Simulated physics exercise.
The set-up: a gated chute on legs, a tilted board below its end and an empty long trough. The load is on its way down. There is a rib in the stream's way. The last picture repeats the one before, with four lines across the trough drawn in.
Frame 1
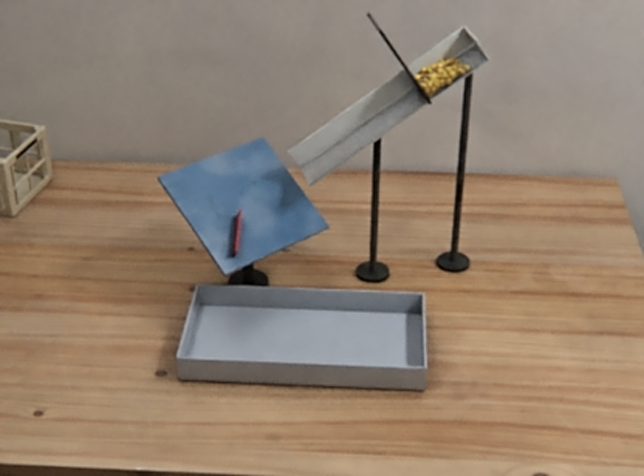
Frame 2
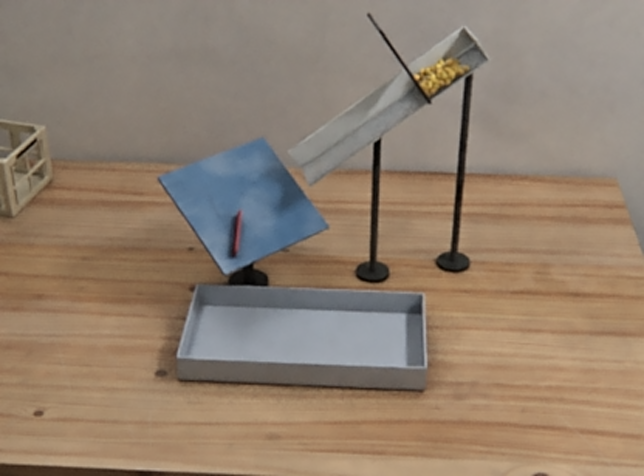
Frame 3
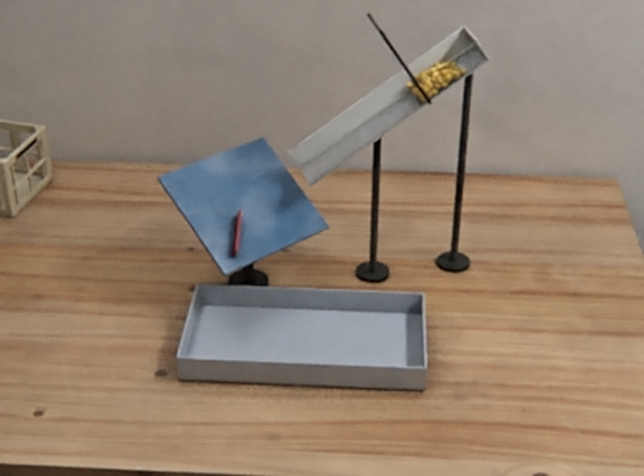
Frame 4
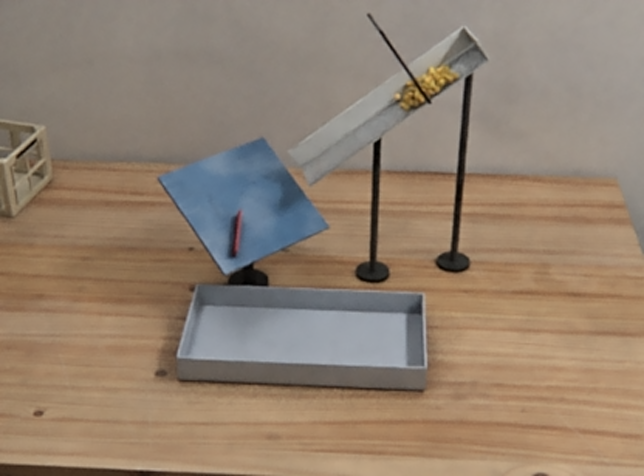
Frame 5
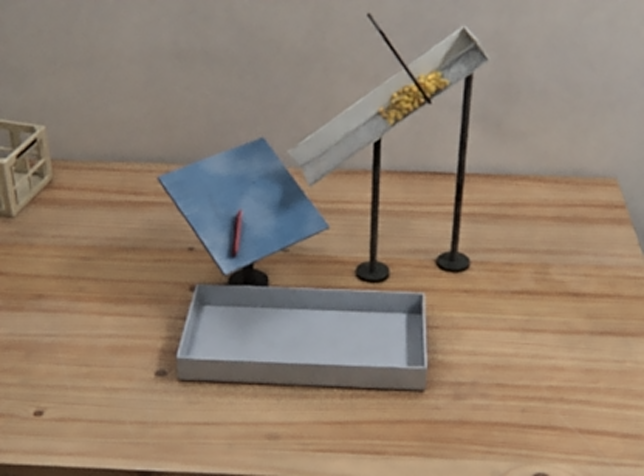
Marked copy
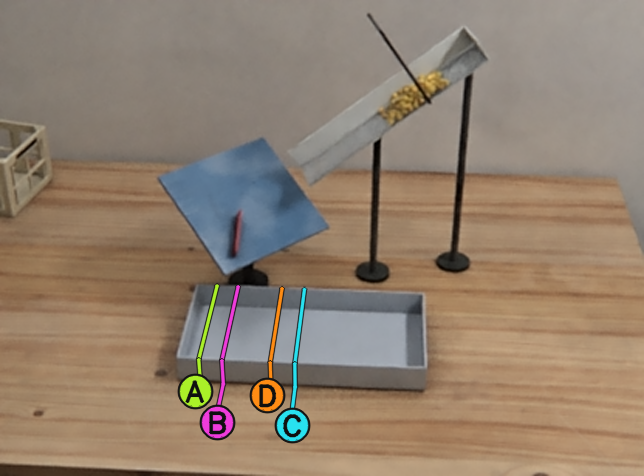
Yellow corn balls sliding slowly down a sloping grey chute past a thin dark gate, above a tilted blue board and empty trough.
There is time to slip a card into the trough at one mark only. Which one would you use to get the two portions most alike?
D works best here.
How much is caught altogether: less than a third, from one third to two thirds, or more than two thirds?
More than two thirds.
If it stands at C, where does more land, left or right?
More lands on the left.
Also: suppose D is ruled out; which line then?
C it is.
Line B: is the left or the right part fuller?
Right.
On the marked copy, line A crosses the front rim at (198, 358); line B crosses the front rim at (222, 359); line C crosses the front rim at (294, 362); line D crosses the front rim at (270, 361).
If A is chosen, of what is caught, none at all on the left of the divider, the whole lot on the right.
If B is chosen, of what is caught, none at all on the left of the divider, the whole lot on the right.
If C is chosen, of what is caught, the bulk on the left of the divider, a small share on the right.
If D is chosen, of what is caught, close to half on the left of the divider, close to half on the right.
